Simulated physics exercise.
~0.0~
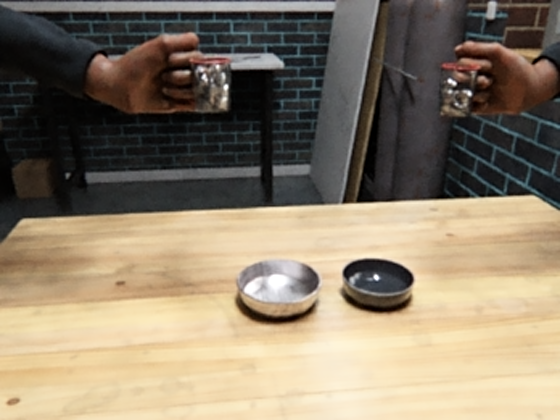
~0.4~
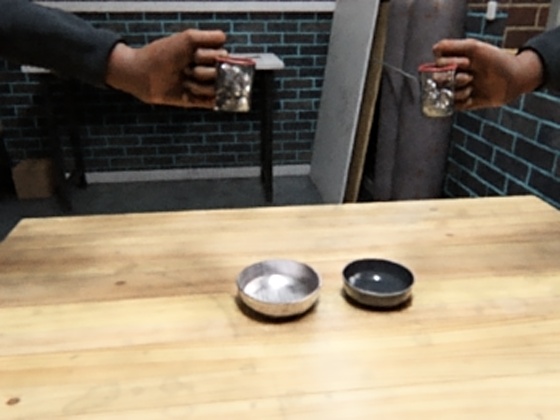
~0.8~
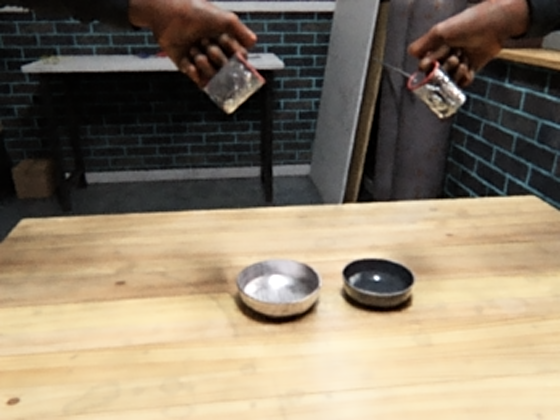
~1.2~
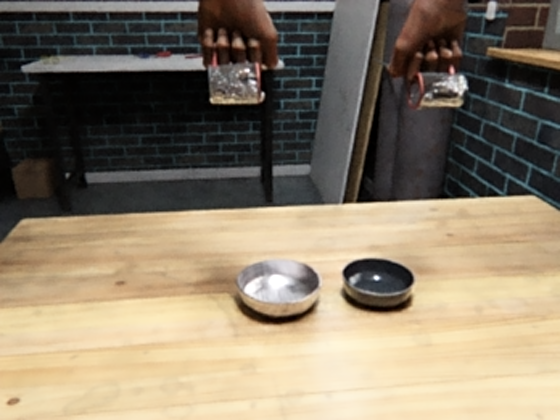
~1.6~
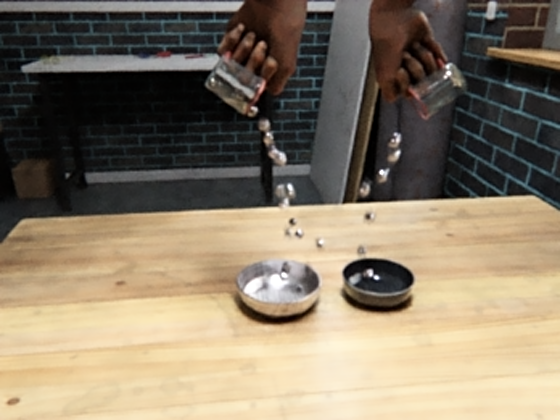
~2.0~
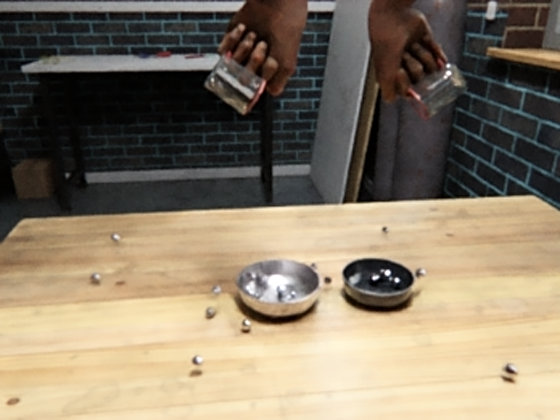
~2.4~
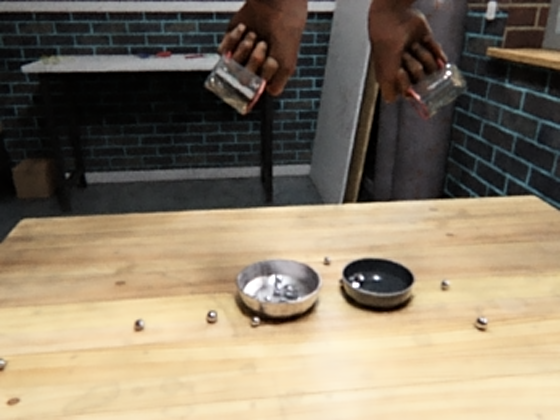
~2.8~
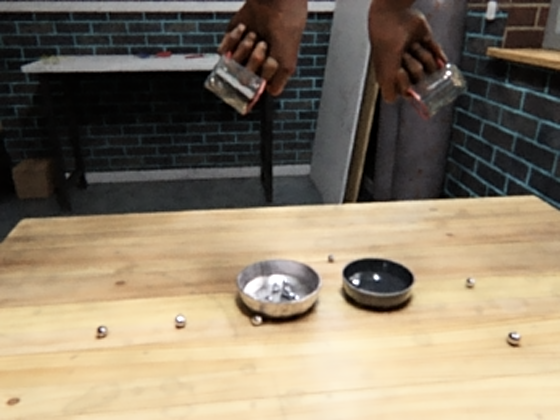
Brick-walled workshop, two hands tipping clear cups of metallic balls over two bowls, some landing inside, others scattering across the wooden table.
